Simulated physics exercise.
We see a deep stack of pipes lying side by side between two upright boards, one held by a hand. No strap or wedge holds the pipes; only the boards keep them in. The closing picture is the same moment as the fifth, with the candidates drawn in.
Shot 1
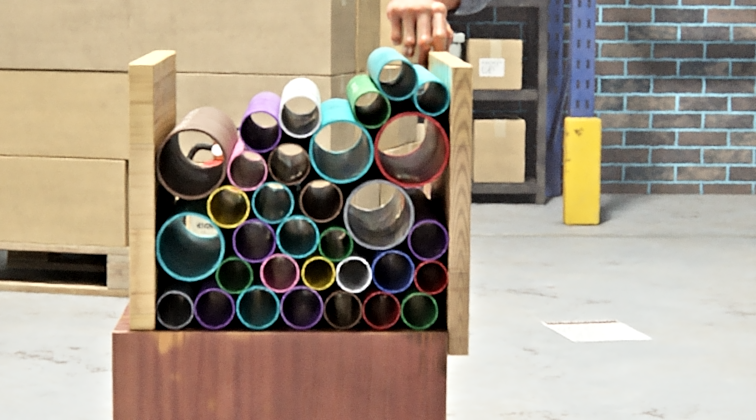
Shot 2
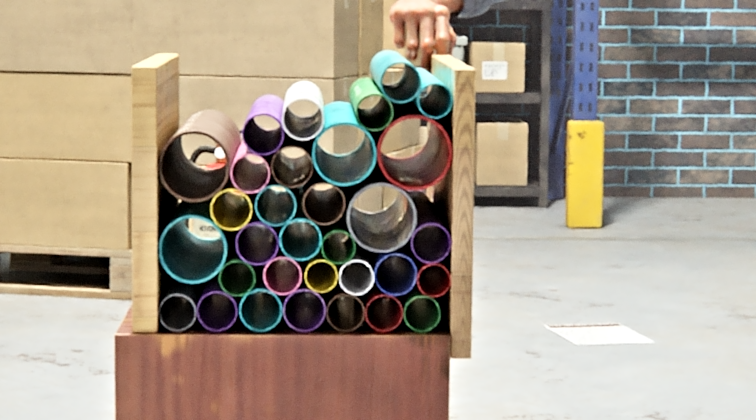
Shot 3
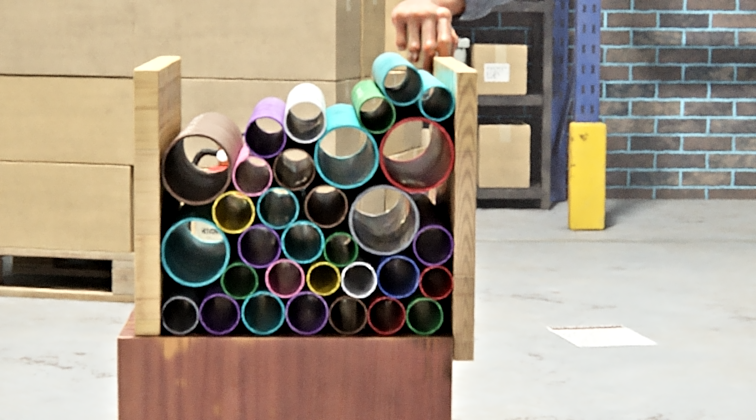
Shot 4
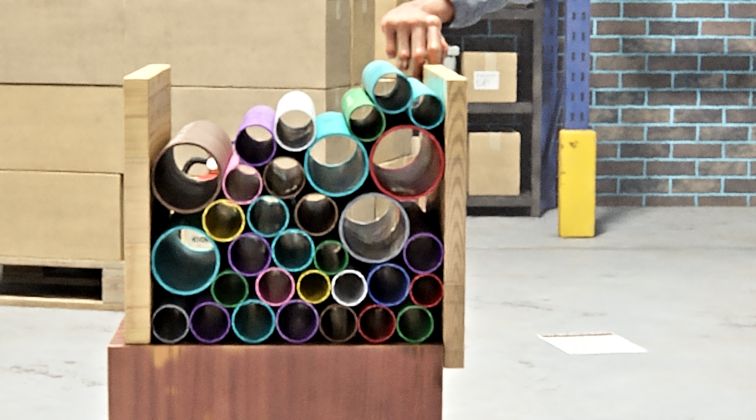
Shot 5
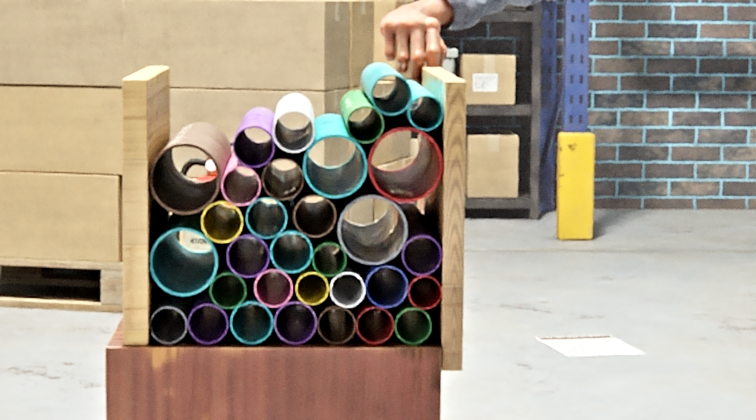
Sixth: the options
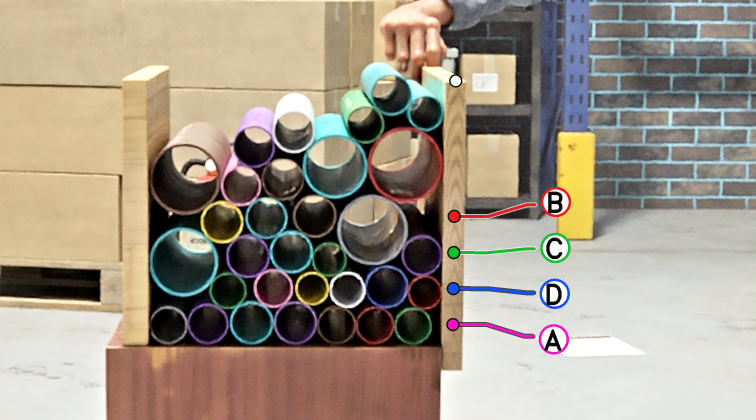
Nothing moves within the stack of colourful pipes between two upright wooden boards, where a hand rests at the top of the right board; only the whole view shifts slightly, first right and then back left.
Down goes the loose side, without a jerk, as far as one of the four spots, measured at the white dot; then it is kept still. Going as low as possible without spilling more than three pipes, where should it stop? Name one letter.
Down to B.
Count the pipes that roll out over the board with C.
With C, four.
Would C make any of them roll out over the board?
Yes.
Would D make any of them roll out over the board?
At D: Yes.
On the copy, A at (453, 324); B at (454, 216); C at (454, 253); D at (453, 289); the white dot at (456, 81).
On B. First, top of the board (443, 144).
Then, top of the board (443, 215).
Finally, top of the board (443, 215), two out over the board.
By contrast, A more than three out over the board; C four out over the board; D more than three out over the board.
